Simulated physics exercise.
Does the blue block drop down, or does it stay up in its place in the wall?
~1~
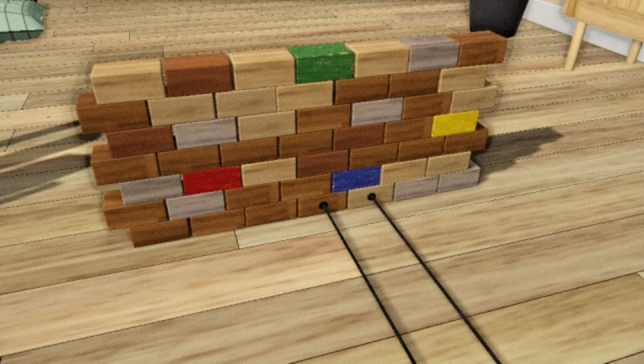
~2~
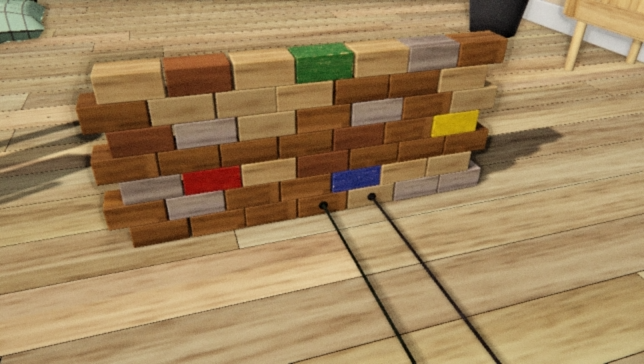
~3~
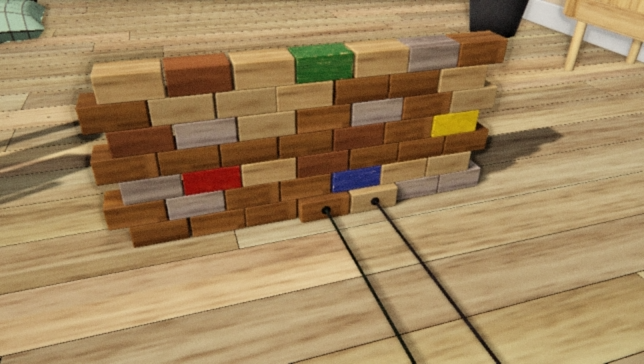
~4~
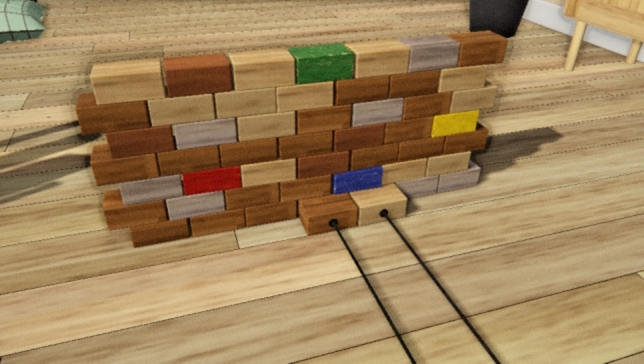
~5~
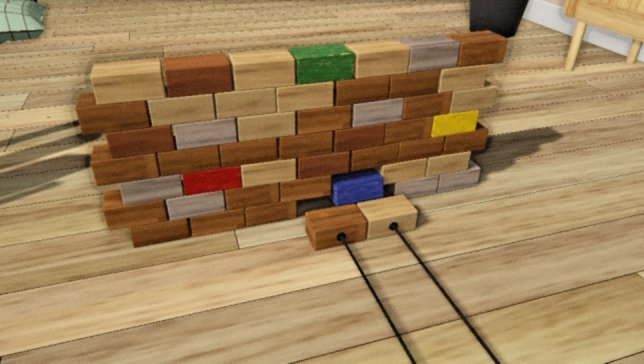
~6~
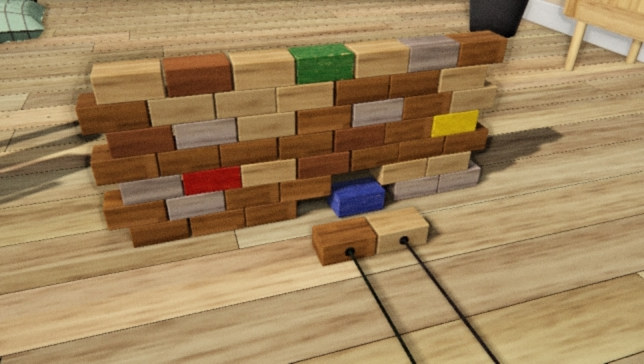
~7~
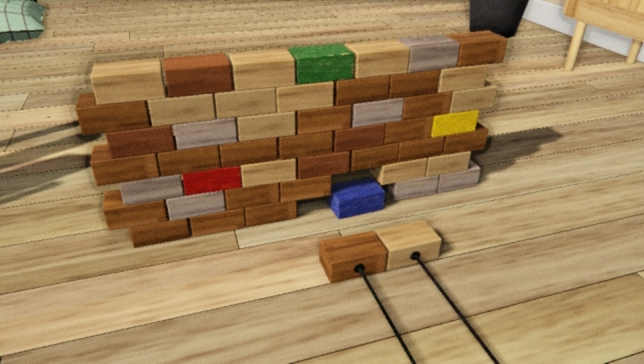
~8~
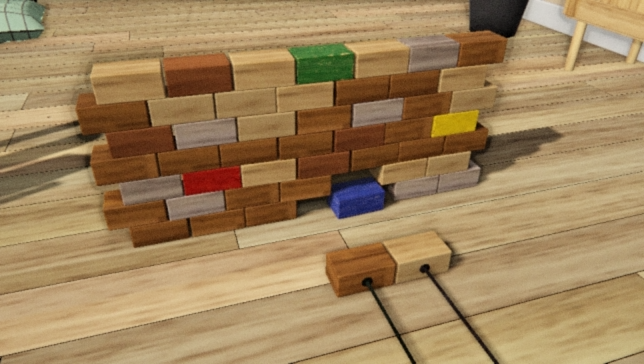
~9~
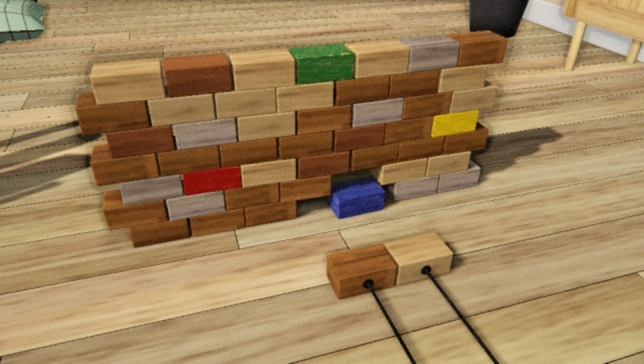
The blue block drops. It comes down into the gap left by the two pulled blocks and rests on the floor.
